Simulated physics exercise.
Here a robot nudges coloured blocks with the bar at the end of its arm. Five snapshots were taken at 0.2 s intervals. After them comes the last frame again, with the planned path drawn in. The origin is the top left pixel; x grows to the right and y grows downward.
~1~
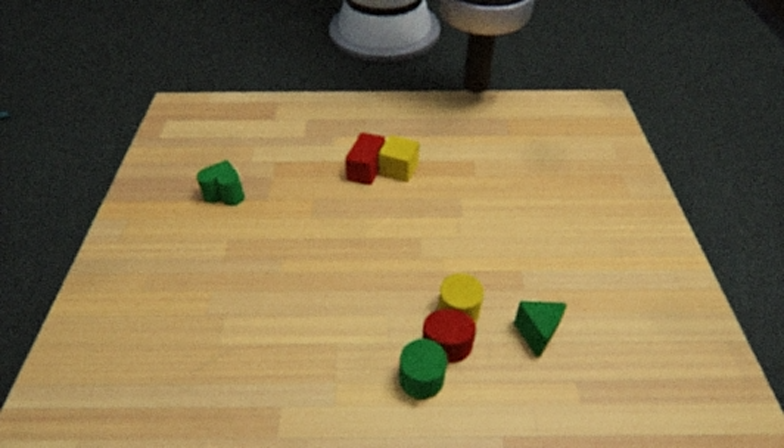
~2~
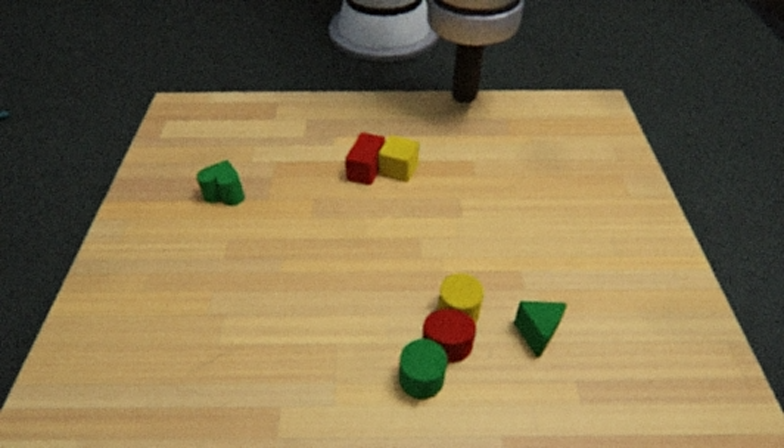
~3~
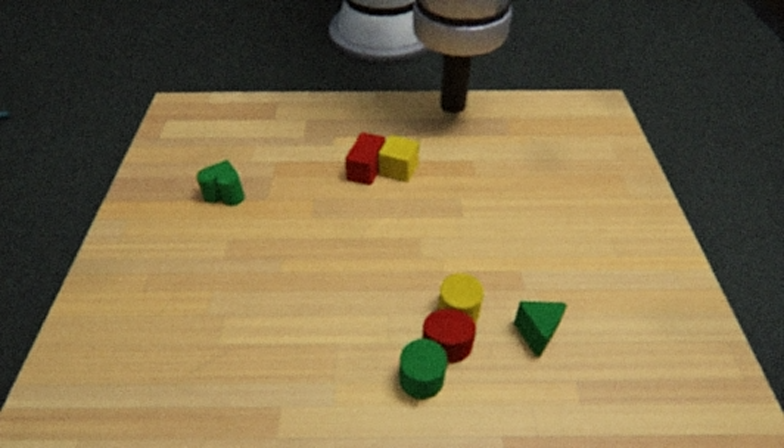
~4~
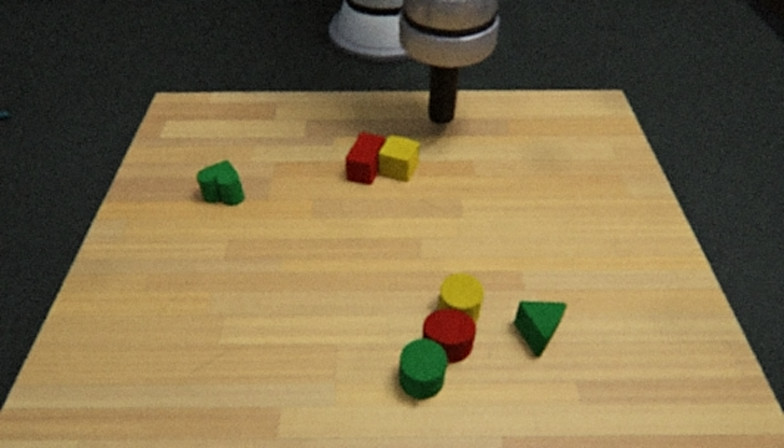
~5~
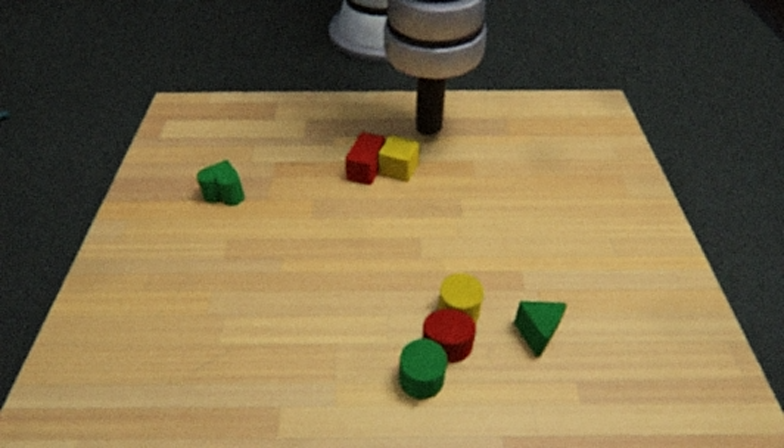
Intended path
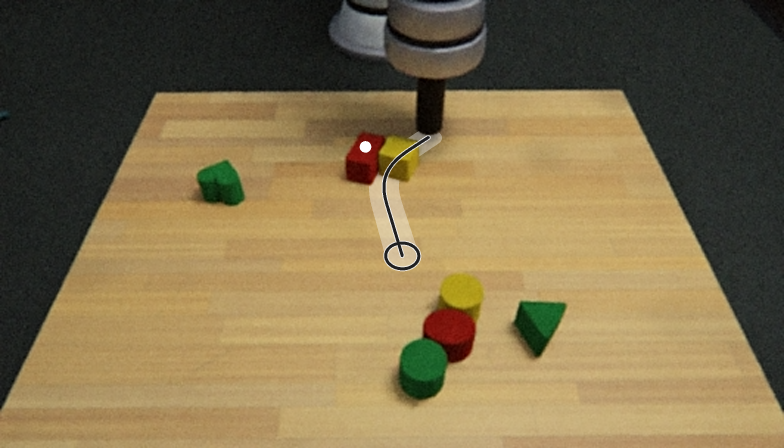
On a light wooden board scattered with red, yellow and green blocks, a robot arm's dark bar moves from the far edge toward the viewer and slightly left, nearing the yellow square block, while all the blocks stay still.
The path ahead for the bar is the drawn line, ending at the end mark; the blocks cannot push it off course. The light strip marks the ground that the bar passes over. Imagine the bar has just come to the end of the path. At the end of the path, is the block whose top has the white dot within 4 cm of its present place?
The answer is yes.
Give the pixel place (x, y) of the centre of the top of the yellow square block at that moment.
Somewhere near (383, 258).
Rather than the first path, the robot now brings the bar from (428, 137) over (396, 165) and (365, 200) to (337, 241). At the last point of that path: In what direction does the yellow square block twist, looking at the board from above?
It twists anticlockwise.
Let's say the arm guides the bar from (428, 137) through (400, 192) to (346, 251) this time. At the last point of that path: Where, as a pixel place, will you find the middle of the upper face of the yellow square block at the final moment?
My estimate: (342, 190).
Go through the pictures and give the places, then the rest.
Tip of the bar (476, 87), middles of tops, red rectangular block (365, 147), yellow square block (399, 147), yellow disc (462, 290), in the first picture.
Bar (464, 97), nothing pushed, in the second picture.
Bar (453, 107), nothing pushed, in the third picture.
Bar (441, 117), nothing pushed, in the fourth picture.
Bar (429, 128), red rectangular block (365, 147), yellow square block (399, 147), yellow disc (462, 290), in the fifth picture.
The line goes from (428, 137) over (391, 166) and (388, 207) to (402, 256); the dot is on the red rectangular block.
On the path given first. One third of the way, bar (391, 157); red rectangular block (362, 147); yellow square block (389, 165), turned 20° anticlockwise.
Two thirds of the way, bar (388, 198); red rectangular block (359, 147); yellow square block (385, 210), turned 20° anticlockwise.
At the end, bar (402, 246); red rectangular block (359, 147); yellow square block (383, 258), turned 20° clockwise; yellow disc unmoved.
